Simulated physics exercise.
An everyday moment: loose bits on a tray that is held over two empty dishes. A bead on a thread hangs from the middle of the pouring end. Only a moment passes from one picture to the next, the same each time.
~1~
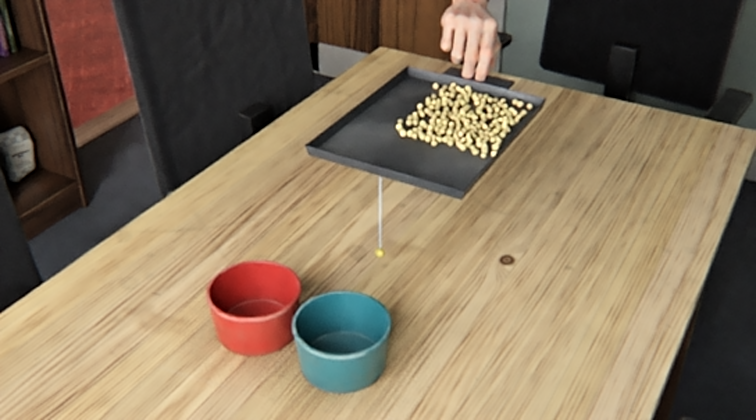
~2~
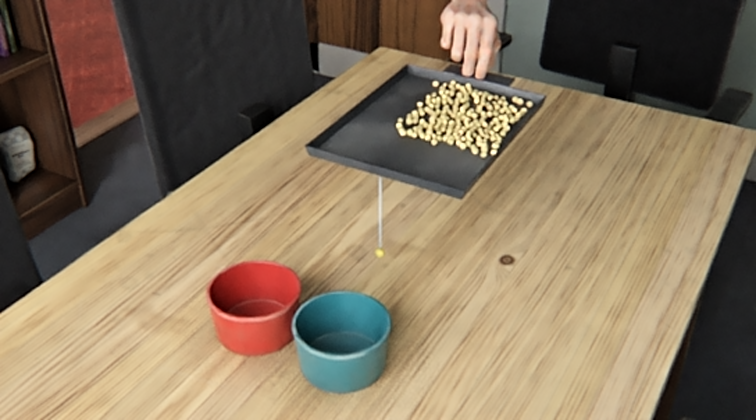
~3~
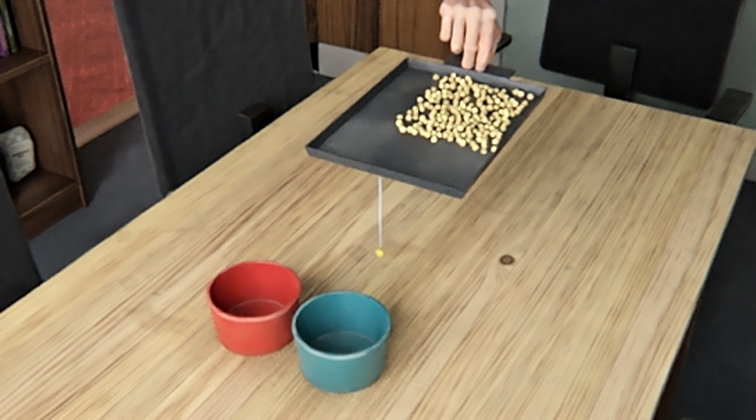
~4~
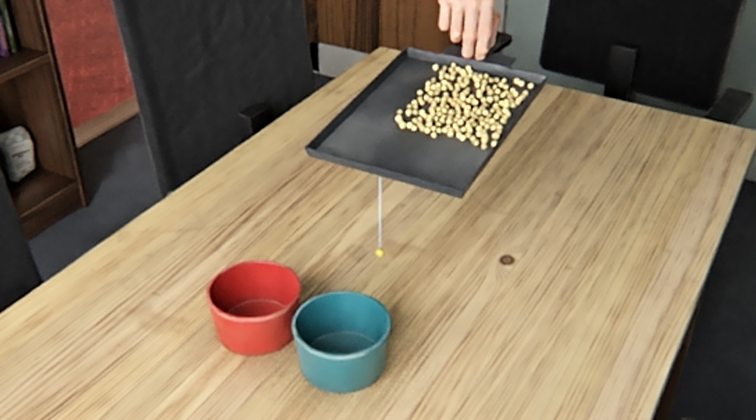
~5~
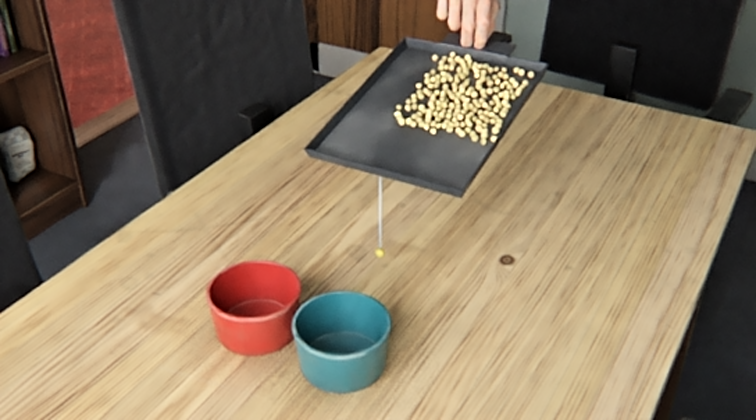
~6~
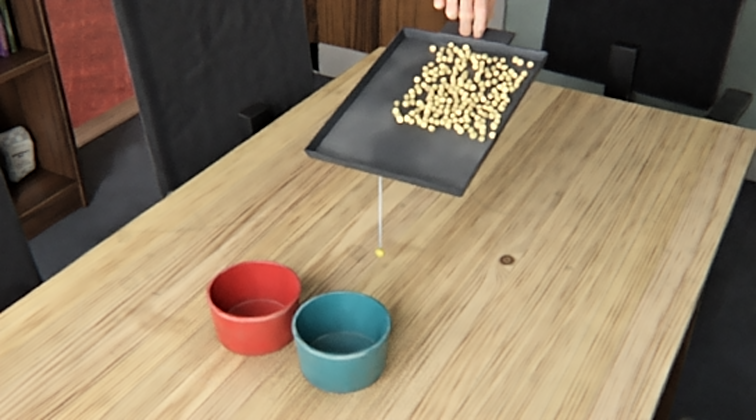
The clip shows a hand holding a dark tray of soya beans above a wooden table with a red dish and a teal dish, slowly raising the tray's far end while the near edge dips slightly at its left corner.
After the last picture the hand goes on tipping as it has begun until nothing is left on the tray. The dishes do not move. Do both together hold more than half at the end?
Together they catch only the smaller part.
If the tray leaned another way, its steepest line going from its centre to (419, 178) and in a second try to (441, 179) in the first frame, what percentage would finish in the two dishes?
First some 0, then 0 per cent.
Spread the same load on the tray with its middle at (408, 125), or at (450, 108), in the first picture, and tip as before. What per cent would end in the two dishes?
Near 10 % and 10 %.
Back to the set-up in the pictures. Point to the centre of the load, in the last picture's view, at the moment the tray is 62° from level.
Roughly at (376, 167).
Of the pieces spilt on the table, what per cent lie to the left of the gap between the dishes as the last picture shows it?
About 10 per cent.
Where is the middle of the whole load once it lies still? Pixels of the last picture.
Around (346, 315).
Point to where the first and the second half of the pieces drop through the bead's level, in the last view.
At about (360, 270), then at (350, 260).
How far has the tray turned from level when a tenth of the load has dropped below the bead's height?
Around 55° of tilt.
Soon, tray tipped steeply; most on the tray; a stray few in the right dish; a stray few in the left dish; a small part outside both; a stray few in the air.
A while on, tray tipped past a quarter turn; about a quarter on the tray; a small part in the right dish; a stray few in the left dish; about a third outside both; about a third in the air.
Towards the end, tray tipped past a quarter turn; a small part in the right dish; a small part in the left dish; most outside both.
Finally, tray tipped past a quarter turn; a small part in the right dish; a small part in the left dish; most outside both.
